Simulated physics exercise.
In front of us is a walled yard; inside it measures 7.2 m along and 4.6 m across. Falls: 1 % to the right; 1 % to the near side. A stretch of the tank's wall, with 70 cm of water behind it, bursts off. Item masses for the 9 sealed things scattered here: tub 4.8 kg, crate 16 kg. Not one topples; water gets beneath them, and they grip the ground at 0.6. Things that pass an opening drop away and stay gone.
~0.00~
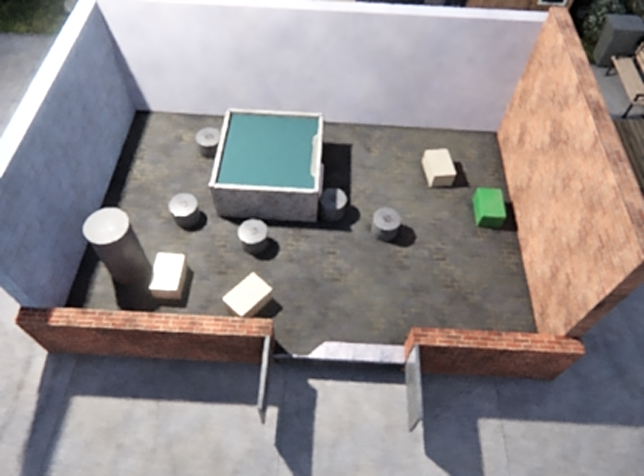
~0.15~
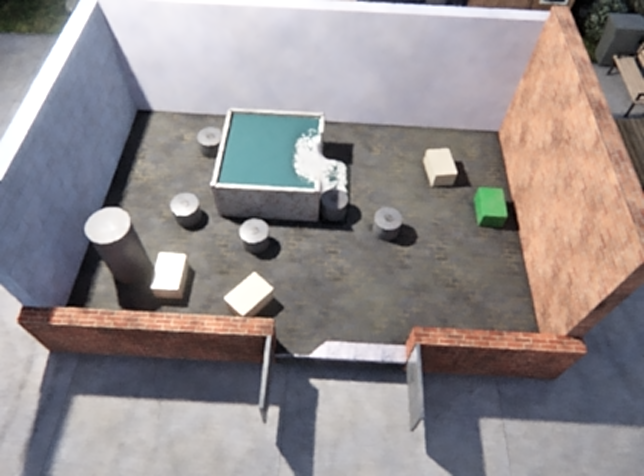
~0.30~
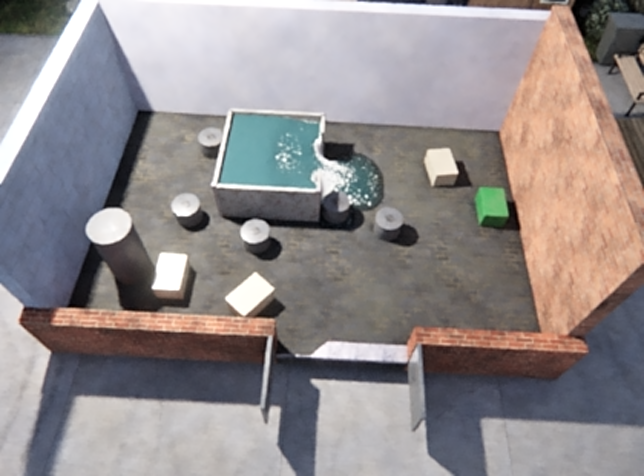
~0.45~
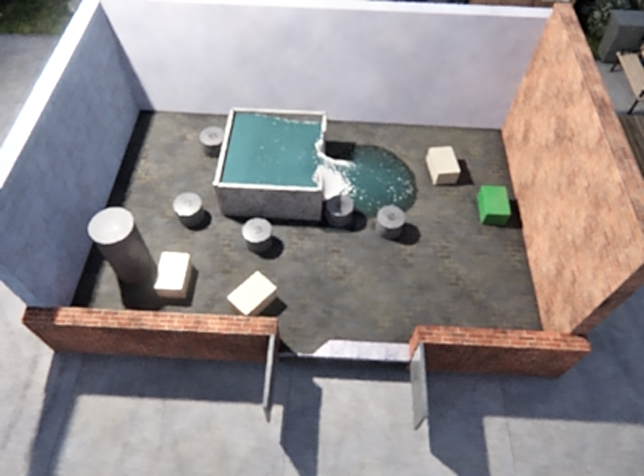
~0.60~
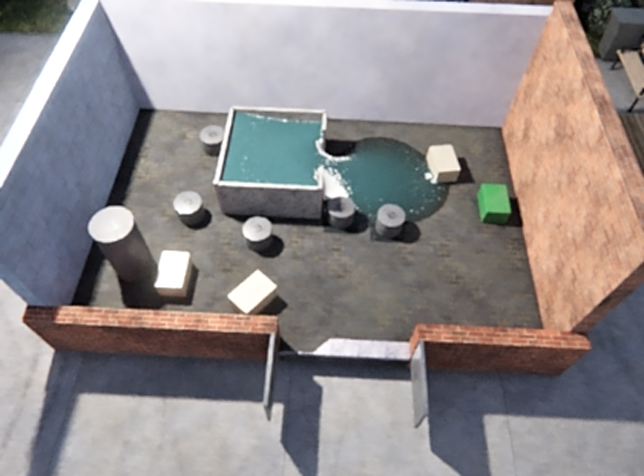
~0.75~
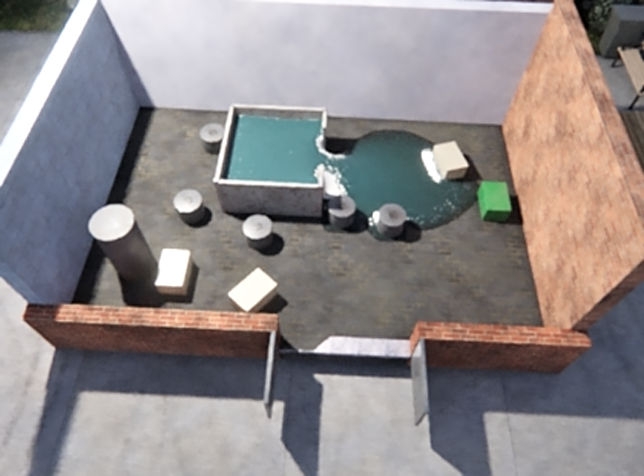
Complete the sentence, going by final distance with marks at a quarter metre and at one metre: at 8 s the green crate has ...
At 8 s the green crate has travelled beyond one metre.
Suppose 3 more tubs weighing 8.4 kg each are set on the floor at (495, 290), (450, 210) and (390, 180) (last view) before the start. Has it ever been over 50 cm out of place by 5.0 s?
Going one by one: Too far, too far, too far.
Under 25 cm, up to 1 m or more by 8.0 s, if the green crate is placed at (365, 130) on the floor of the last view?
What happens is that it drifts a modest way.
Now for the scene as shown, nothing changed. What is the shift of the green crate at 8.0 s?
I'd estimate some 200 centimetres.
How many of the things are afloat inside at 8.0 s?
That would be 5 of them.
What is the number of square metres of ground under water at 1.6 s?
Roughly 15 m2.
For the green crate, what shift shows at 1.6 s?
About 30 cm.
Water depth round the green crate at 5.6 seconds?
Close to 20 centimetres.
After 1.6 s the green crate is near (517, 199), 0.3 m from its start, afloat; 0 of 9 are out; 2 afloat.
After 3.6 s the green crate is near (529, 260), 1.3 m from its start, afloat; 0 of 9 are out; 3 afloat.
After 5.6 s the green crate is near (530, 307), 2.1 m from its start, afloat; 0 of 9 are out; 2 afloat.
After 8.0 s the green crate is near (516, 310), 2.2 m from its start, afloat; 0 of 9 are out; 5 afloat.
